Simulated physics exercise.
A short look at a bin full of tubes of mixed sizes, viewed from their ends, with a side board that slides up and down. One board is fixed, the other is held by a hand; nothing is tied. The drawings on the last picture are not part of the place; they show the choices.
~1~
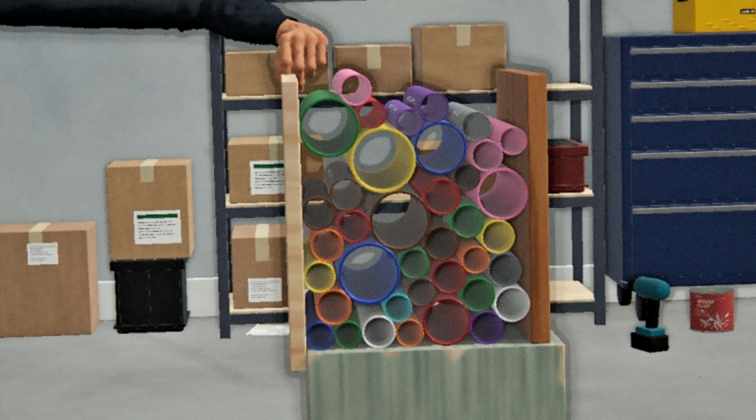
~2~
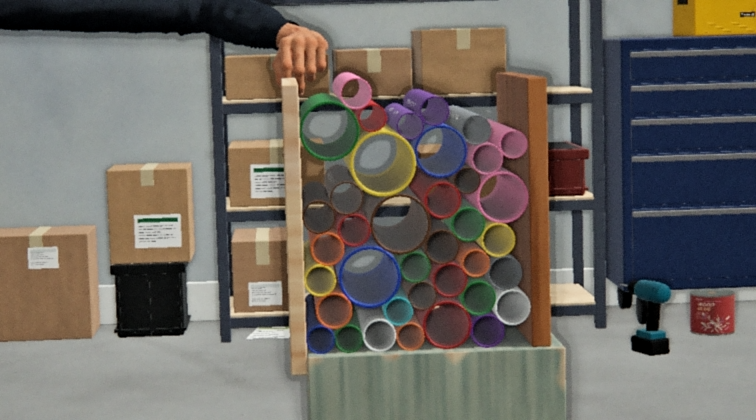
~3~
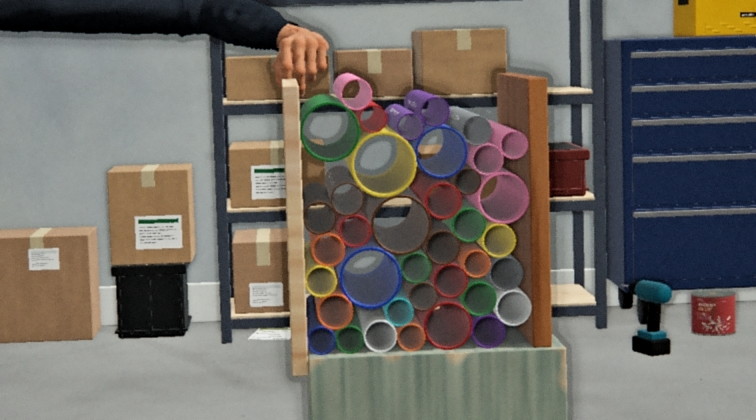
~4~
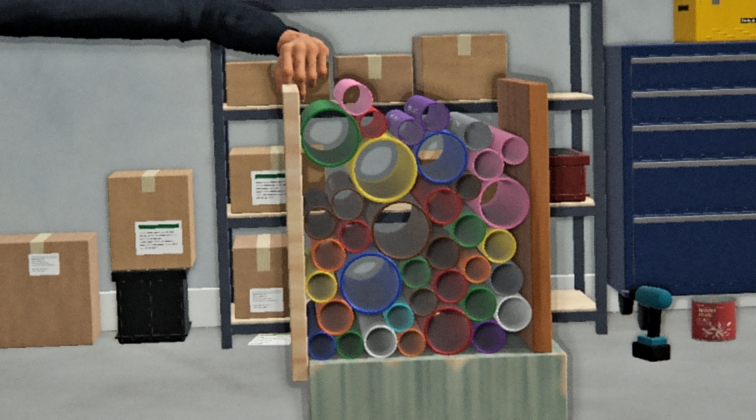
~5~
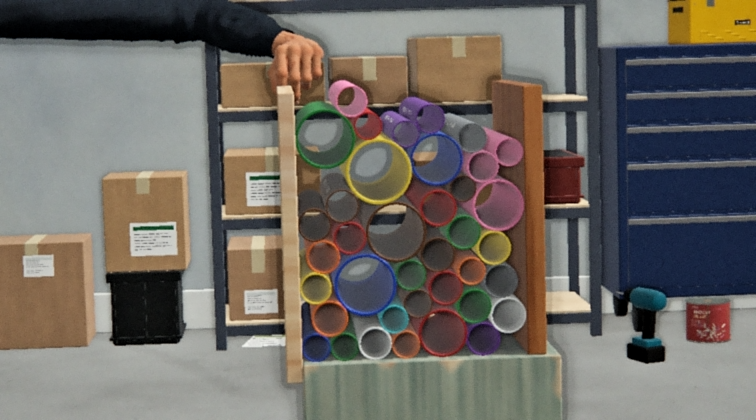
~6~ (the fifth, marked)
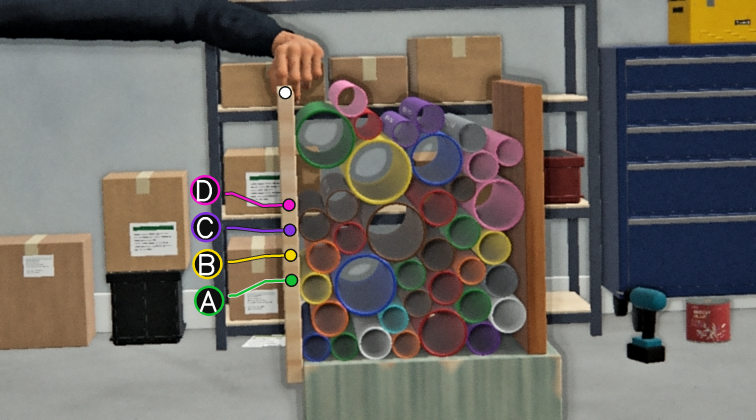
The video shows colourful tubes of mixed sizes, seen end-on and stacked between two upright boards, with a hand at the top of the left board. The view drifts slightly, while the hand, boards and tubes stay practically still.
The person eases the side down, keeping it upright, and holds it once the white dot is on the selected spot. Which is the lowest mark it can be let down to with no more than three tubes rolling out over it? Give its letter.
The lowest mark that will do is C.
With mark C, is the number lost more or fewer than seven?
It loses fewer than seven.
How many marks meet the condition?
Two of the four.
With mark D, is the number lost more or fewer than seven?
At D, fewer than seven.
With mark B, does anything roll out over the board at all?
At B: Yes.
On the copy, A at (291, 280); B at (291, 255); C at (290, 230); D at (289, 205); the white dot at (285, 93).
On C. First, top of the board (296, 154).
Then, top of the board (298, 222).
Finally, top of the board (298, 229), one out over the board.
By contrast, A more than three out over the board; B more than three out over the board; D one out over the board.
